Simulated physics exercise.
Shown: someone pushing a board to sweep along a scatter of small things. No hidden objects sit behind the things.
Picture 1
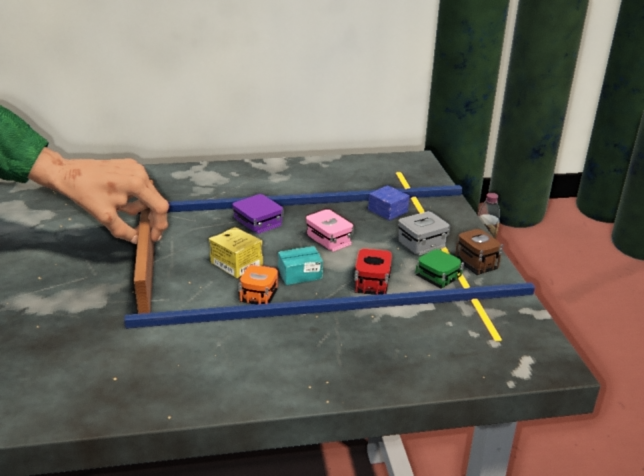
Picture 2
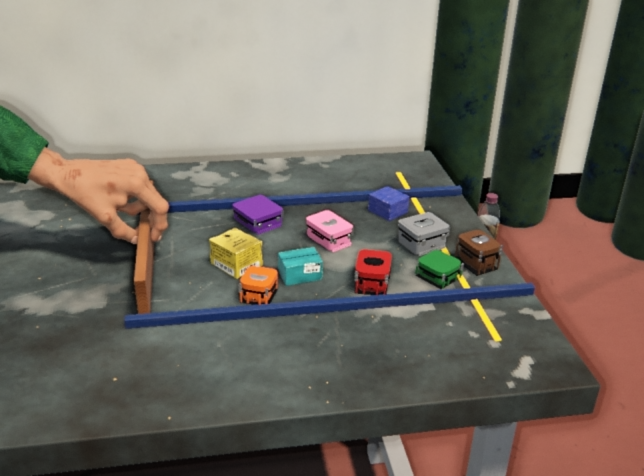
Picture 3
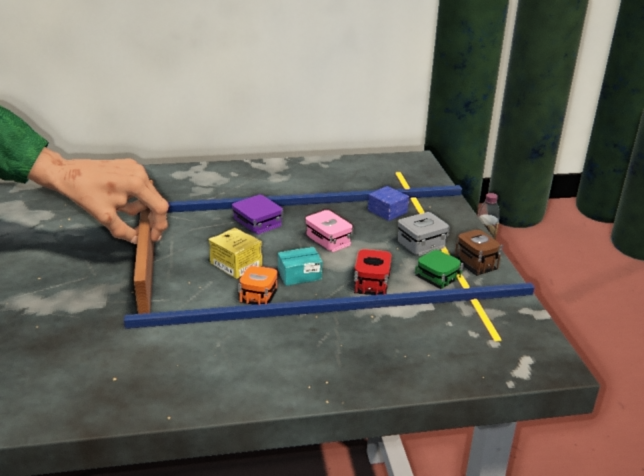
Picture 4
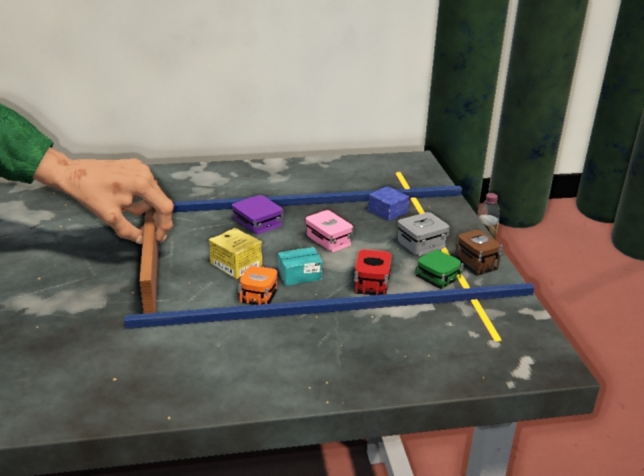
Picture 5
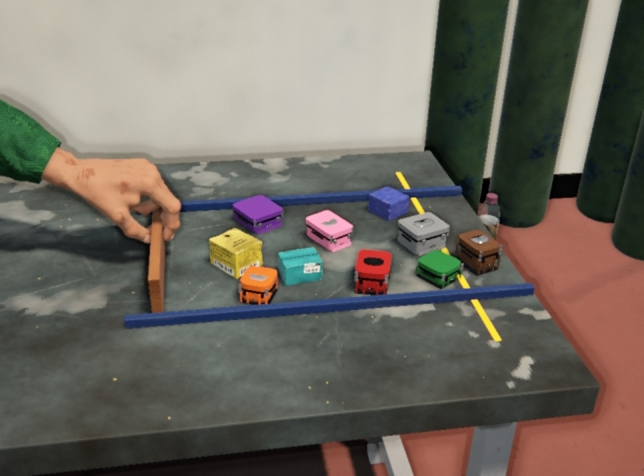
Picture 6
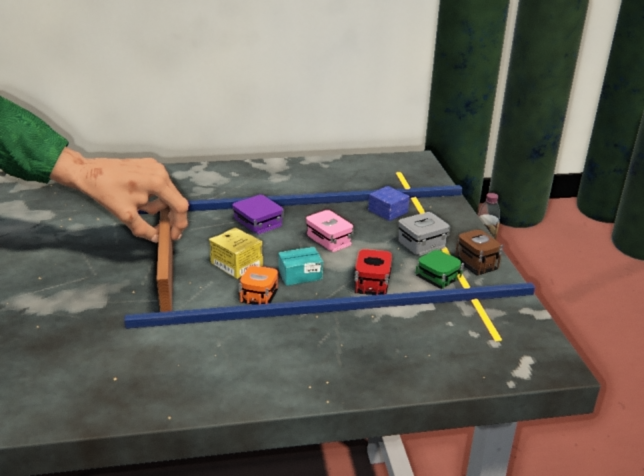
A hand sliding an upright brown board slightly right along a worn table between blue strips, toward small colourful cases that stay still.
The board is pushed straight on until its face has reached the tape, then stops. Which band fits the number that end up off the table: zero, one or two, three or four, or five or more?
The band is three or four.
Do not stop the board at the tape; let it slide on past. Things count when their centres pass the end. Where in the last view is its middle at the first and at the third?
I'd put it close to (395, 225) and later close to (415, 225).
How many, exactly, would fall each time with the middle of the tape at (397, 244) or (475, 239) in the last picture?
Ending up on the floor: First try 0, second try 7.
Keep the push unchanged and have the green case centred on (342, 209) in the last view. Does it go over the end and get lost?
From that start, the object then is safe.
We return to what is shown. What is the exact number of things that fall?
It is 3, no more and no fewer.
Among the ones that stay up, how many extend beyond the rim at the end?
That adds up to 4.
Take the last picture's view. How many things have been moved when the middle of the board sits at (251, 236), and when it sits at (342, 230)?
It comes to 4 for the first spot, 8 for the other.
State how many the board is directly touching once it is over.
So the total is 3.
Early on, none off yet; brown case at rest near (478, 252); grey case at rest near (423, 234); green case at rest near (439, 269).
A while later, none off yet; brown case travelled about its own width near (516, 248); grey case travelled about its own width near (483, 230); green case travelled well along near (503, 266).
Finally, the number that fall off is three or four; lost, green case, grey case and brown case.
